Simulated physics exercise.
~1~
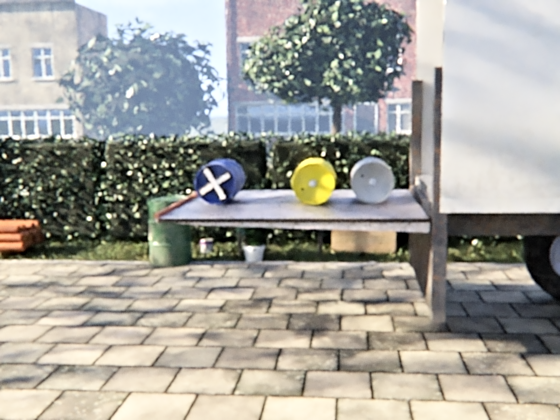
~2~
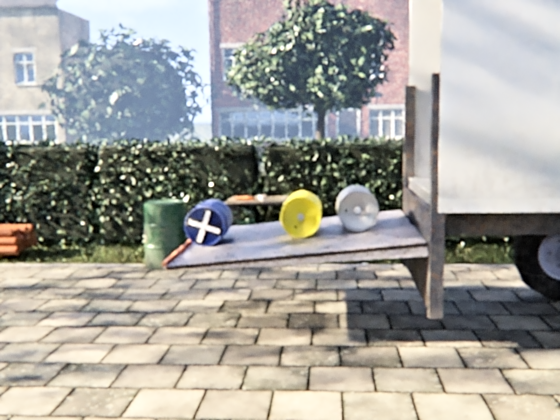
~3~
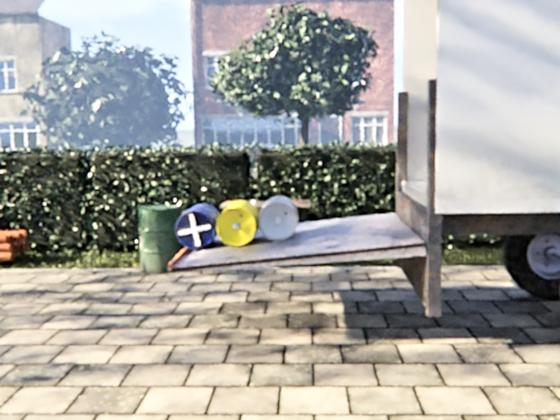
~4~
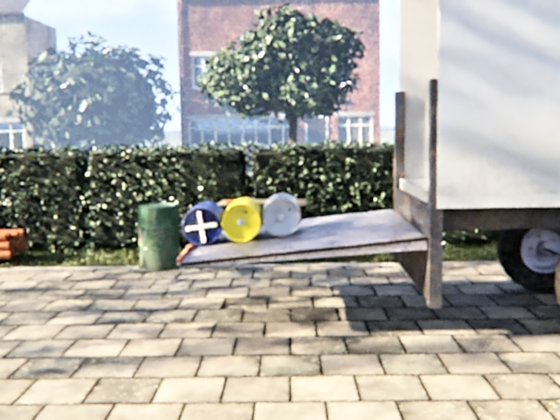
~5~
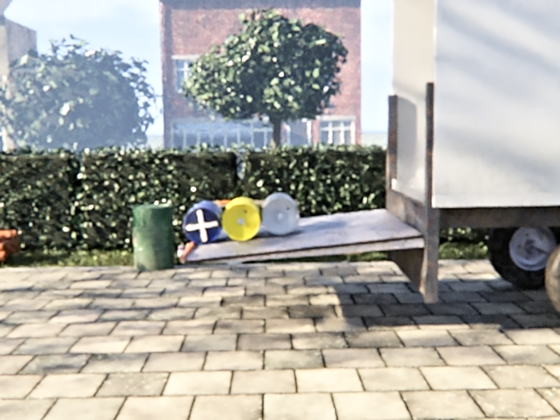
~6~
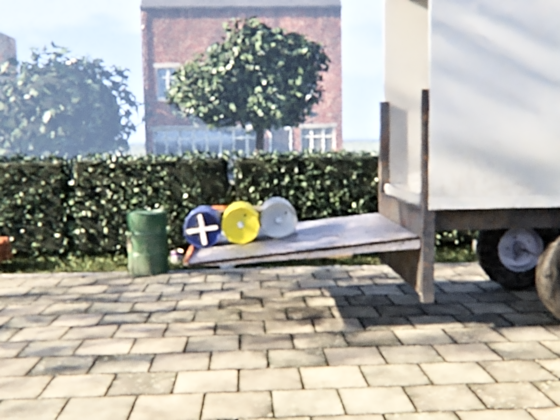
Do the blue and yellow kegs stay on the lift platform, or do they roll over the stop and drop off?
Both stay on the platform. The blue keg rests near the stop at the lower edge, with the yellow one just behind it.
